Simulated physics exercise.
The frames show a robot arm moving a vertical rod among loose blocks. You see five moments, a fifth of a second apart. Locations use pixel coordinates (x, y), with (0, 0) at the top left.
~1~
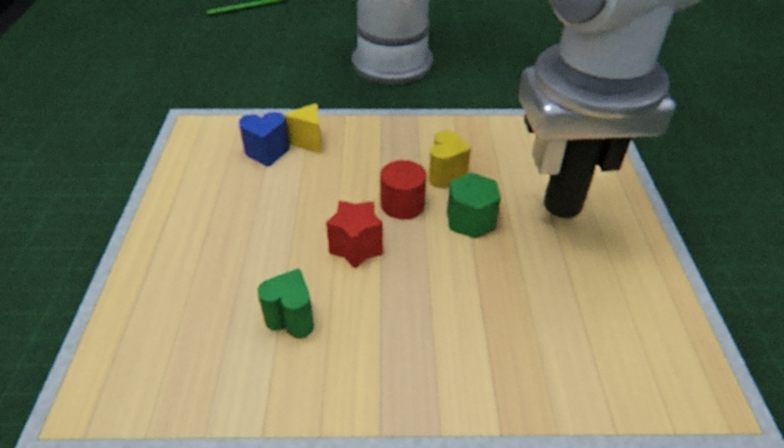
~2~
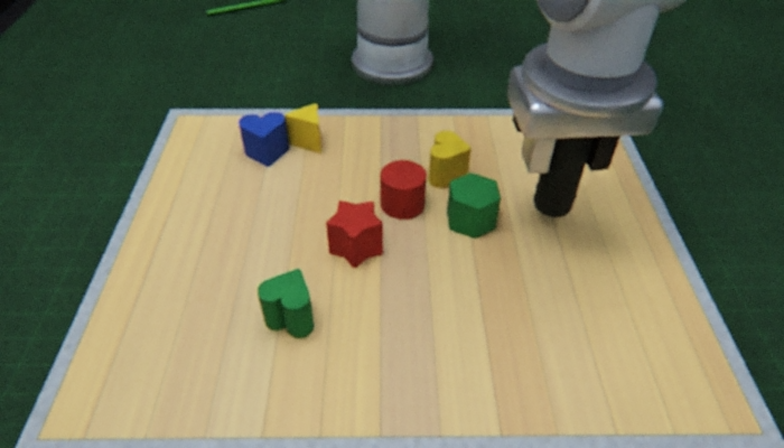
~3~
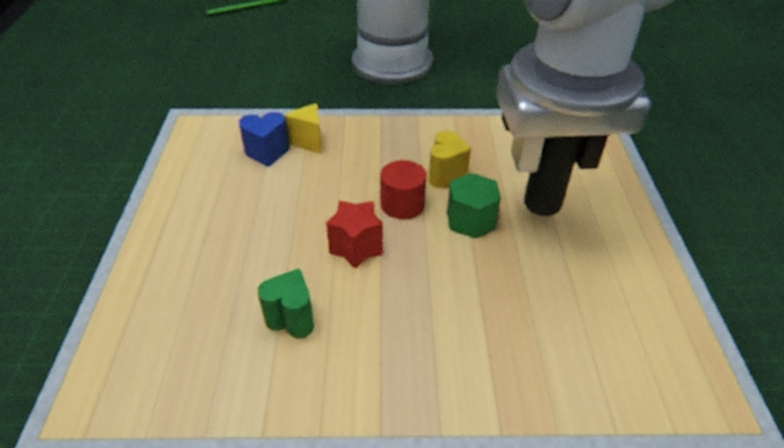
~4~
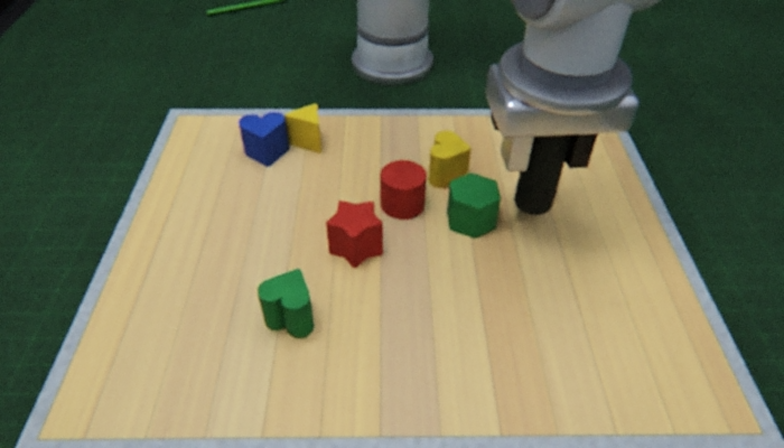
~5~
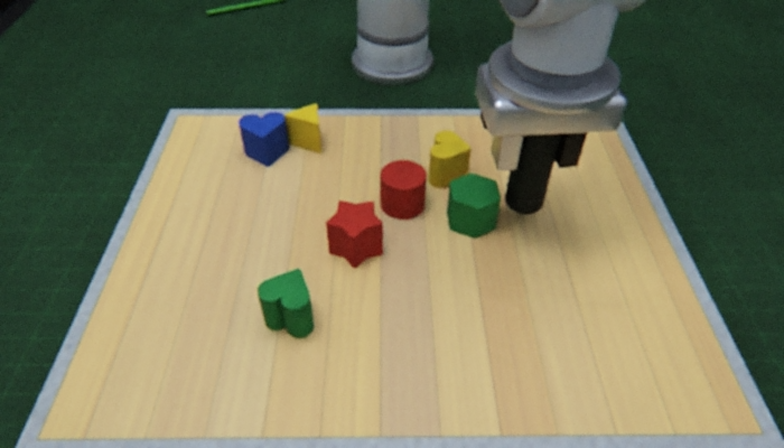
On a light wooden board scattered with red, yellow, green and blue blocks, a robot arm moves its upright black rod a short way left, drawing closer to the green hexagonal block while all the blocks remain still.
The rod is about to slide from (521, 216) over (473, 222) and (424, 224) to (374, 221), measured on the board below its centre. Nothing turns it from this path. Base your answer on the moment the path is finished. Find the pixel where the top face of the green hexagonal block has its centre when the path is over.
My estimate: (331, 201).
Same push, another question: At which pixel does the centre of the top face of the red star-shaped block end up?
That would be at about pixel (308, 232).
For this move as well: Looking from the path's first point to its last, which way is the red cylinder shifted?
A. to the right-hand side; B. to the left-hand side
The answer is A.
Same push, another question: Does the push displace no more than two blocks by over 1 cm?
That would be a no.
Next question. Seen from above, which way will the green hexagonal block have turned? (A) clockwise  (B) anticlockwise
Answer: B.
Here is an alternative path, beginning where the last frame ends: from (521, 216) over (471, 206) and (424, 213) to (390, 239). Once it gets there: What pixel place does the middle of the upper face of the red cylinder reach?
Around (370, 178).
What follows on the original path. One third of the way, rod at (475, 208); red cylinder at (396, 172); green hexagonal block at (433, 194).
Two thirds of the way, rod at (423, 210); red star-shaped block at (342, 220), turned 25° anticlockwise; red cylinder at (368, 167); green hexagonal block at (381, 199).
At the end, rod at (374, 208); red star-shaped block at (308, 232), turned 55° anticlockwise; red cylinder at (360, 164); yellow heart block still; green hexagonal block at (331, 201), turned 25° anticlockwise.
